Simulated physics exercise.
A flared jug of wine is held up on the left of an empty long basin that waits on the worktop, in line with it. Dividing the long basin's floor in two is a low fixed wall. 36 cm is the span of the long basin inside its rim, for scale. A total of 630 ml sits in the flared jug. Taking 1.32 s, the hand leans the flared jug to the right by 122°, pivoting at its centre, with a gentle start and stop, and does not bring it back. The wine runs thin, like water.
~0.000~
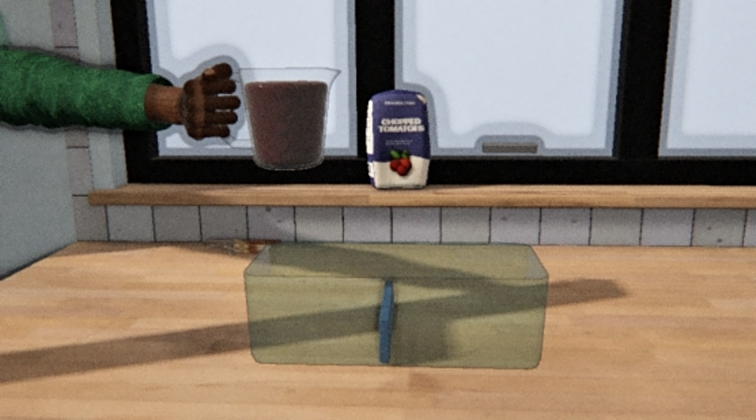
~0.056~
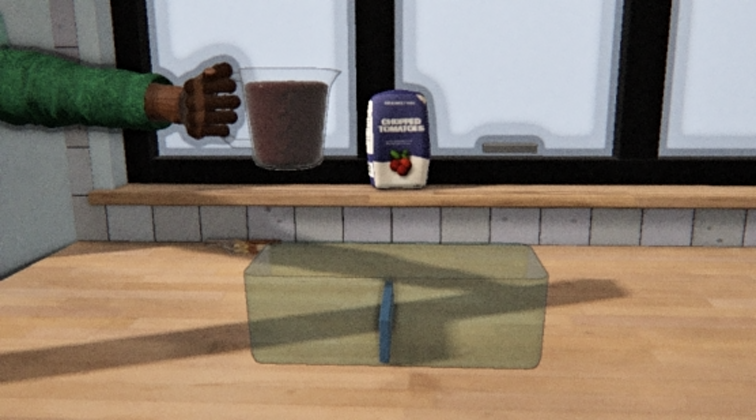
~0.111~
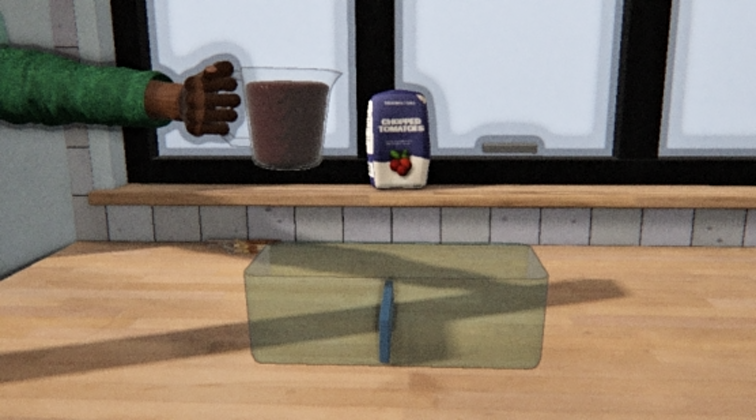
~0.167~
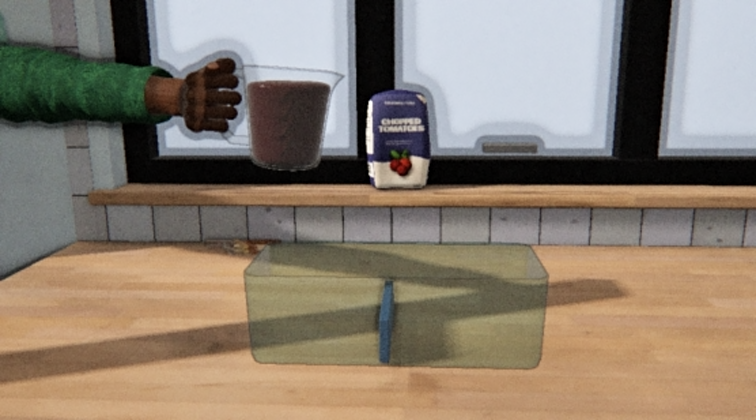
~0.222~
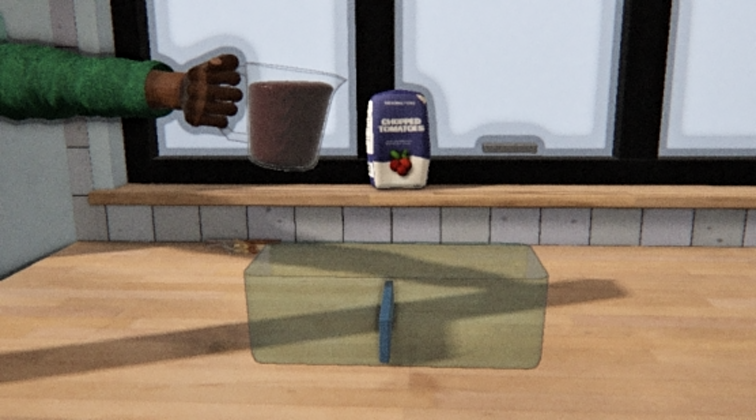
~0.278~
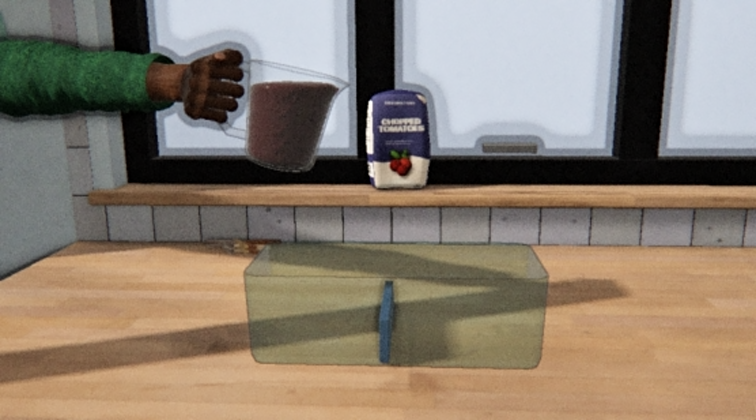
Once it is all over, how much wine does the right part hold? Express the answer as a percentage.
The right part holds about 76 per cent.
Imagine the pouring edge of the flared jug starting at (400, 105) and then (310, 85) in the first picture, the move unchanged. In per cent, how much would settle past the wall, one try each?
The first try gives around 95 percent, the second around 20 percent.
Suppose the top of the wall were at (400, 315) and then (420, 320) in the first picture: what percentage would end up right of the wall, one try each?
65 then 30 %.
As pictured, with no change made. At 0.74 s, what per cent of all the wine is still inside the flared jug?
About 68 per cent.
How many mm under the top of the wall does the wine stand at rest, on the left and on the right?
Looks like roughly 50 mm on the left and roughly 38 mm on the right.
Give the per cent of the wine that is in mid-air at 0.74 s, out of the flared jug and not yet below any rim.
Some 24 % is the figure.
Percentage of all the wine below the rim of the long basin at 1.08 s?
I reckon close to 76 per cent.
After 0.74 s the tilt is 73° and 69 per cent is still to pour, 0 is left of the wall and 8 right of it.
After 1.08 s the tilt is 112° and 8 per cent is still to pour, 7 is left of the wall and 69 right of it.
After 1.43 s the tilt is 122° and 0 per cent is still to pour, 23 is left of the wall and 76 right of it.
After 1.82 s the tilt is 122° and 0 per cent is still to pour, 23 is left of the wall and 76 right of it.
In the end 23 per cent lies left of the wall, 76 right of it and 1 outside.
